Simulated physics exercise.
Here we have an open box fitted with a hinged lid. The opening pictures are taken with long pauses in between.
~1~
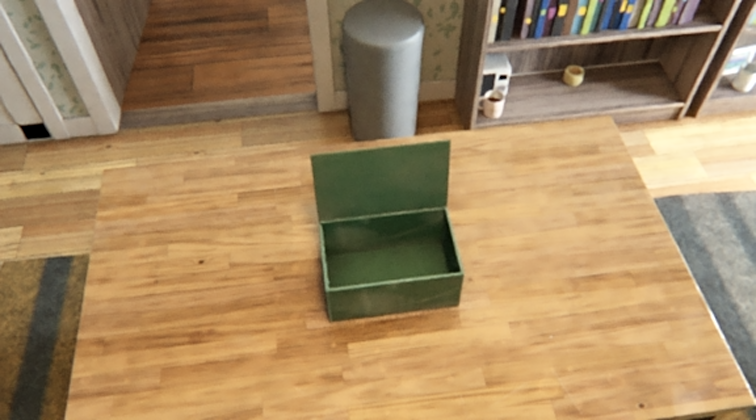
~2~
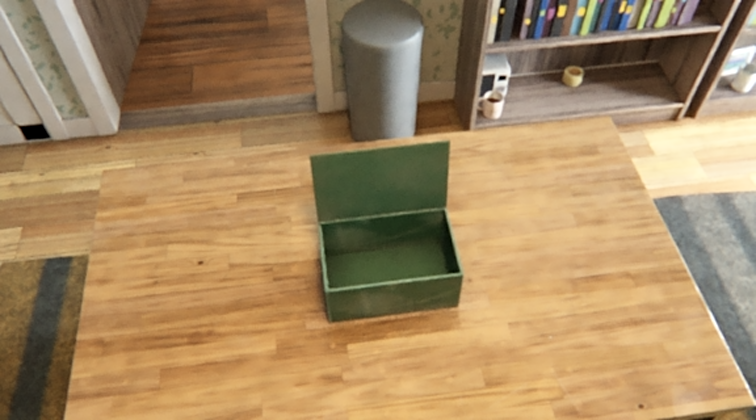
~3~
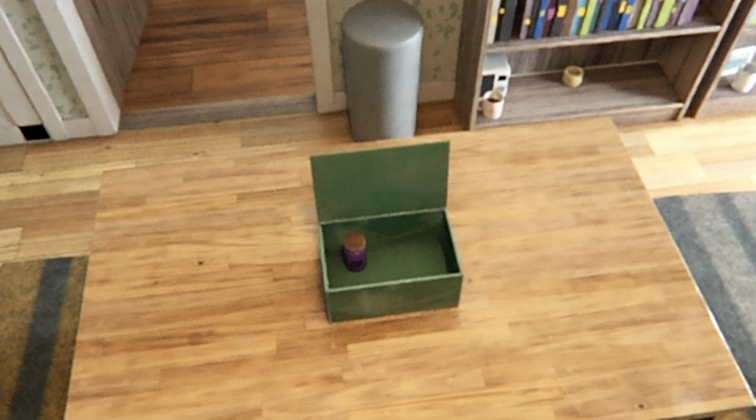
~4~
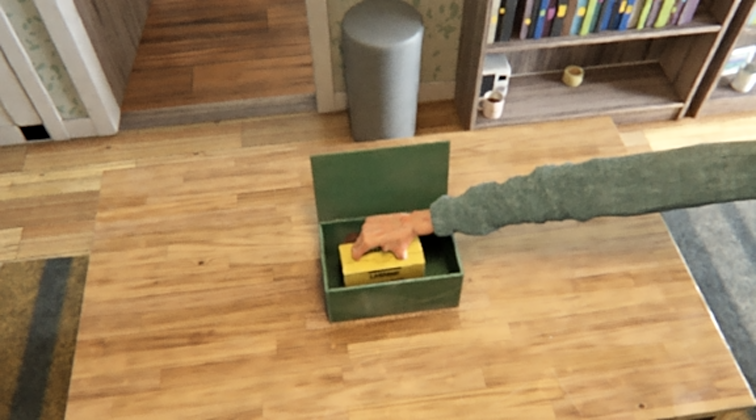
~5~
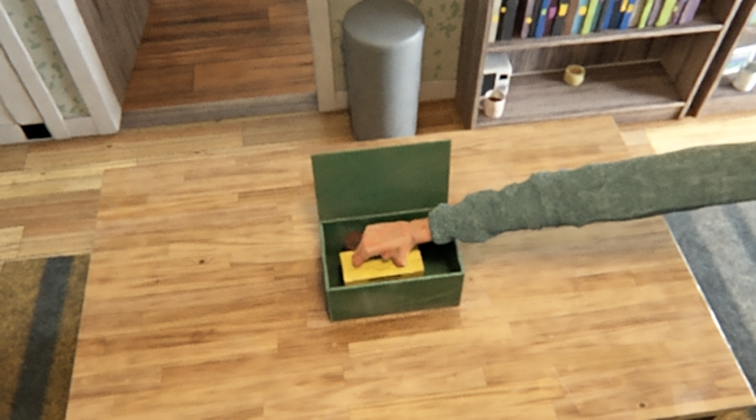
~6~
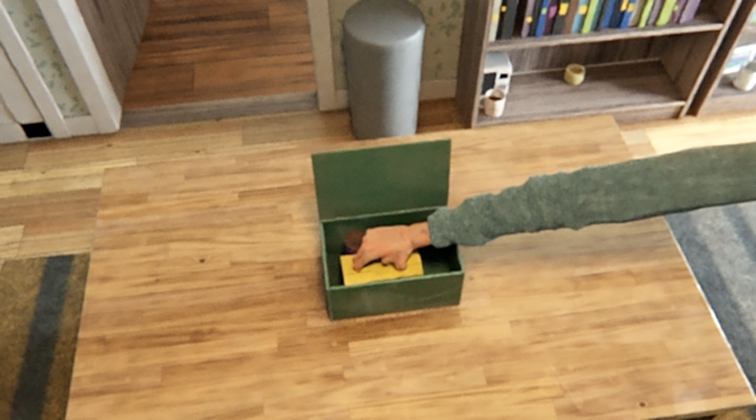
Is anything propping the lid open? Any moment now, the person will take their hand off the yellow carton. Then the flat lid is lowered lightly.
No. I'd say the lid ends up closed there.
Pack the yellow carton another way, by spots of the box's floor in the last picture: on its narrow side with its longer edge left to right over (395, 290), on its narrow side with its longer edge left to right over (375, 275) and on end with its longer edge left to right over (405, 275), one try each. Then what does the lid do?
So, one: It drops fully; two: It drops fully; three: It remains raised.
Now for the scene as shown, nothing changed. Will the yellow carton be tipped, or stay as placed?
In the end, the yellow carton keeps its orientation.
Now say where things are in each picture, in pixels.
The last thing is not in view yet, in the first frame.
The last thing is not in view yet, in the second frame.
The last thing is not in view yet; purple shaker (355, 253), in the third frame.
On its way; yellow carton (382, 265), in the fourth frame.
On its way; yellow carton (382, 272), in the fifth frame.
In place under the hand, in the sixth frame.
Then, 1.10 s on from there, lid starting down.
Then, 1.60 s on from there, lid 60° above the rim.
Then, 2.00 s on from there, lid 32° above the rim.
Then, 2.30 s on from there, lid 8° above the rim.
In the end, lid shut; both unmoved. At the end, from the last picture's camera, yellow carton near (382, 276).
